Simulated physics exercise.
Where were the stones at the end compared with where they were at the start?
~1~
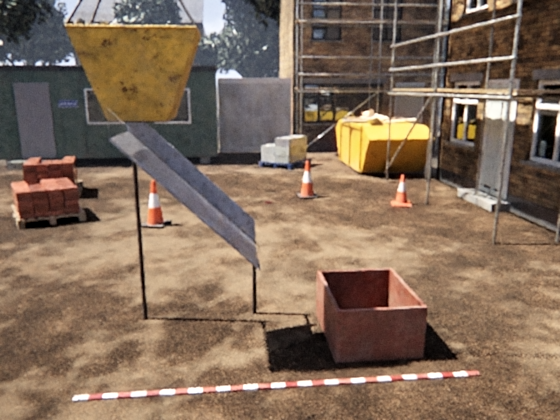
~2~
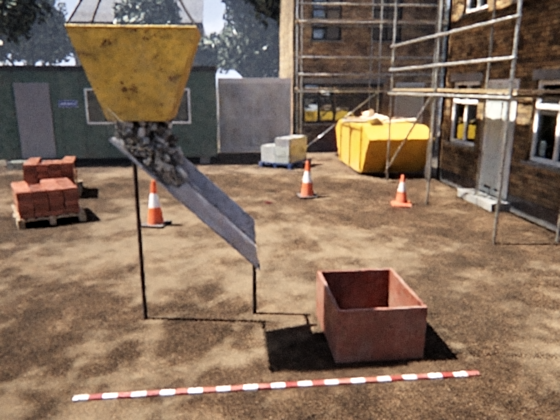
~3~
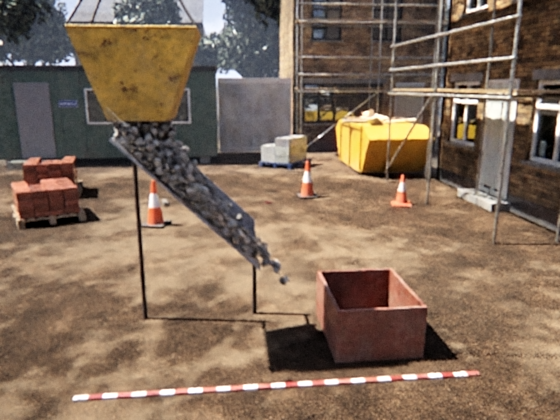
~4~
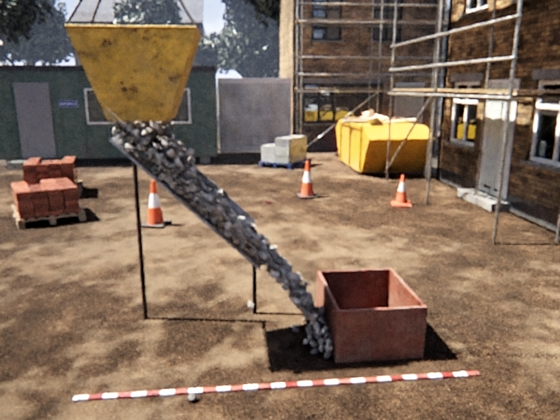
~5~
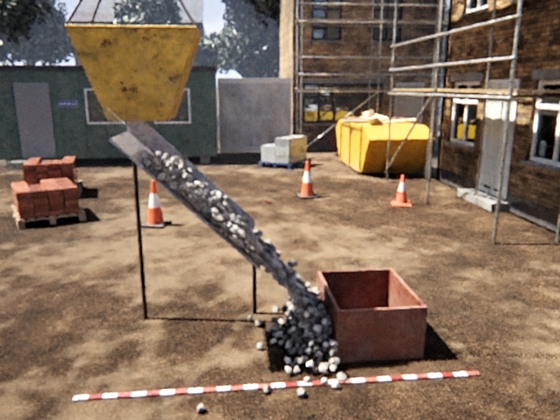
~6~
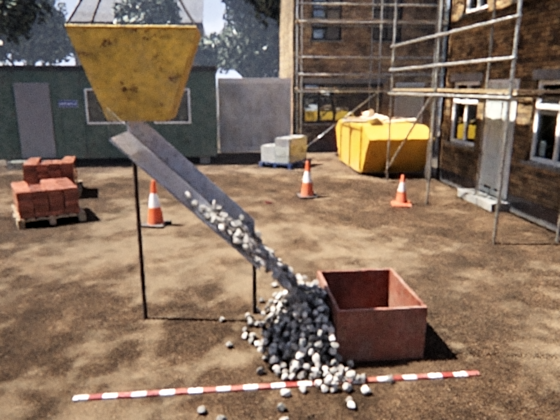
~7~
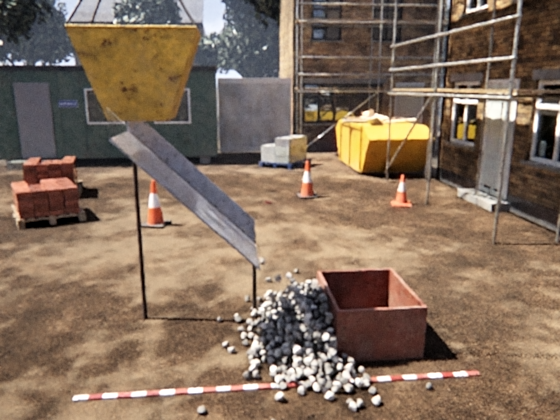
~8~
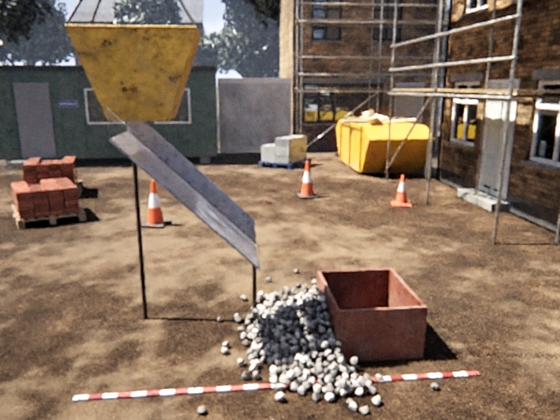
At the start the stones were out of sight inside the hanging yellow skip at the upper left. By the end they lay lower and farther right, mostly heaped on the ground just left of the reddish box.
